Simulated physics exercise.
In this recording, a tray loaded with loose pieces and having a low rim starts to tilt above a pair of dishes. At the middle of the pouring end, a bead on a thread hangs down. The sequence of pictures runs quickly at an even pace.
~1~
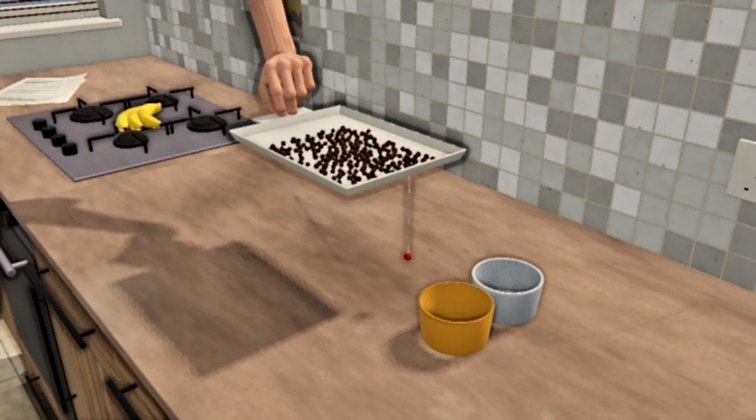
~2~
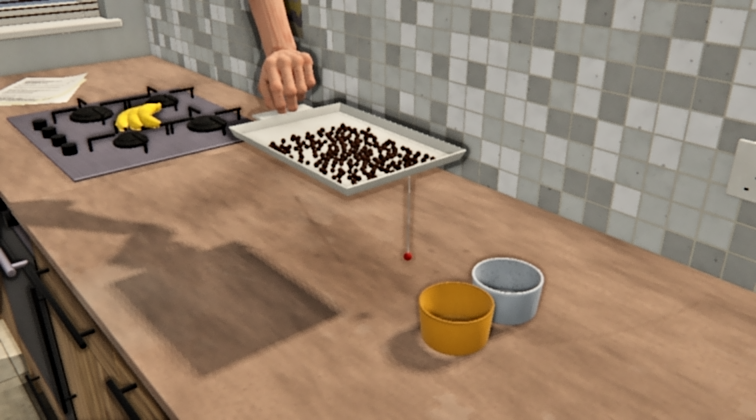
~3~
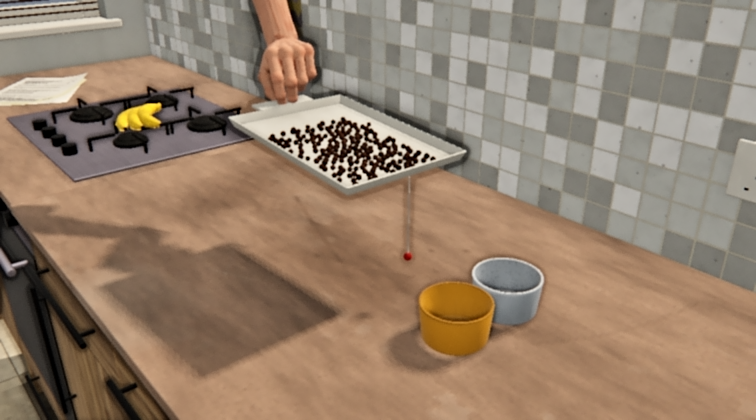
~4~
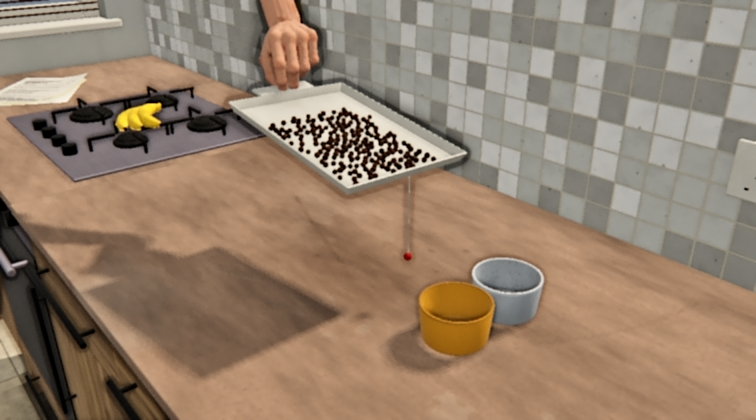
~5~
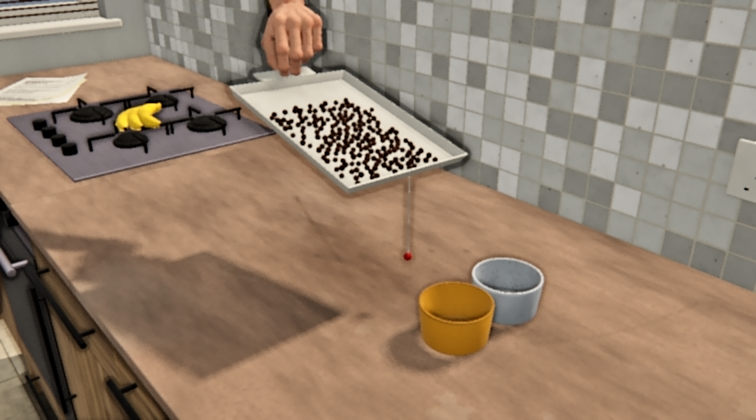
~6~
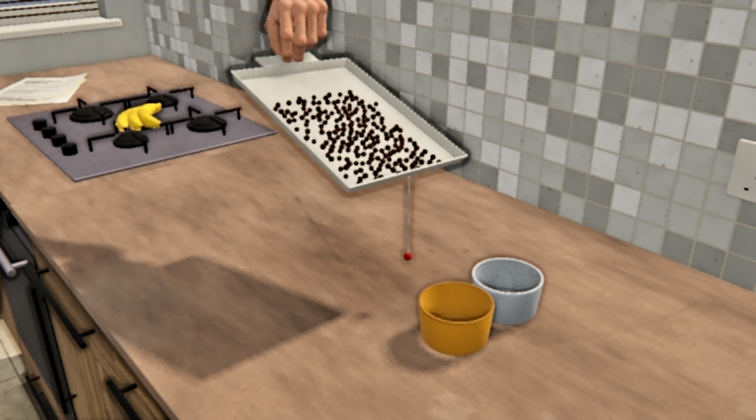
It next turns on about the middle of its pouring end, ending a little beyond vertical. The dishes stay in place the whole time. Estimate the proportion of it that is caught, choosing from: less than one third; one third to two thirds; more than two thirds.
Proportion caught: Less than one third.
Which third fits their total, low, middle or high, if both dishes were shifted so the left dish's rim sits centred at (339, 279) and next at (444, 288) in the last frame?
Try 1 - below one third; try 2 - between a third and two thirds.
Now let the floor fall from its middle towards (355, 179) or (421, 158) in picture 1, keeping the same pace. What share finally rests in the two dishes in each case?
In turn some 0 and 10 per cent.
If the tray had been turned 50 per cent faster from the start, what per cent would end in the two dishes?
Close to 30 in a hundred.
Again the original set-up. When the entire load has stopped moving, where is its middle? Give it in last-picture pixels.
Resting centre, last picture - approx. (442, 299).
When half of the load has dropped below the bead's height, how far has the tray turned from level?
Angle: Close to 85°.
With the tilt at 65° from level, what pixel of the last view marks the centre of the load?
Mark it at roughly (428, 172) in the final frame.
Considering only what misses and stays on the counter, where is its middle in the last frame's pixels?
It's centred close to pixel (436, 296).
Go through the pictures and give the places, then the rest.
The first frame shows corners of the pouring end at (348, 185) and (460, 150), level; middle of the load at (355, 153), allspice berries; left dish at (483, 332); right dish at (534, 303); bead on its thread at (408, 257).
The second frame shows corners of the pouring end at (348, 185) and (460, 150), level; middle of the load at (355, 152).
The third frame shows corners of the pouring end at (348, 185) and (460, 150), tipped barely, lowest at the right corner; middle of the load at (355, 148).
The fourth frame shows corners of the pouring end at (349, 184) and (461, 152), tipped a little, lowest at the right corner; middle of the load at (356, 143).
The fifth frame shows corners of the pouring end at (350, 184) and (461, 153), tipped a little, lowest at the right corner; middle of the load at (357, 138).
The sixth frame shows corners of the pouring end at (351, 183) and (462, 154), tipped clearly, lowest at the right corner; middle of the load at (362, 135), nearly all on the move; left dish at (483, 332); right dish at (534, 303).
Soon after the last picture, tray tipped steeply; about two thirds on the tray; a stray few in the left dish; a stray few in the right dish; a small part outside both; about a quarter in the air.
A little later, tray tipped past a quarter turn; a small part in the left dish; a small part in the right dish; most outside both; a stray few in the air.
Later still, tray tipped past a quarter turn; a small part in the left dish; a small part in the right dish; most outside both.
At rest, tray tipped past a quarter turn; a small part in the left dish; a small part in the right dish; most outside both.
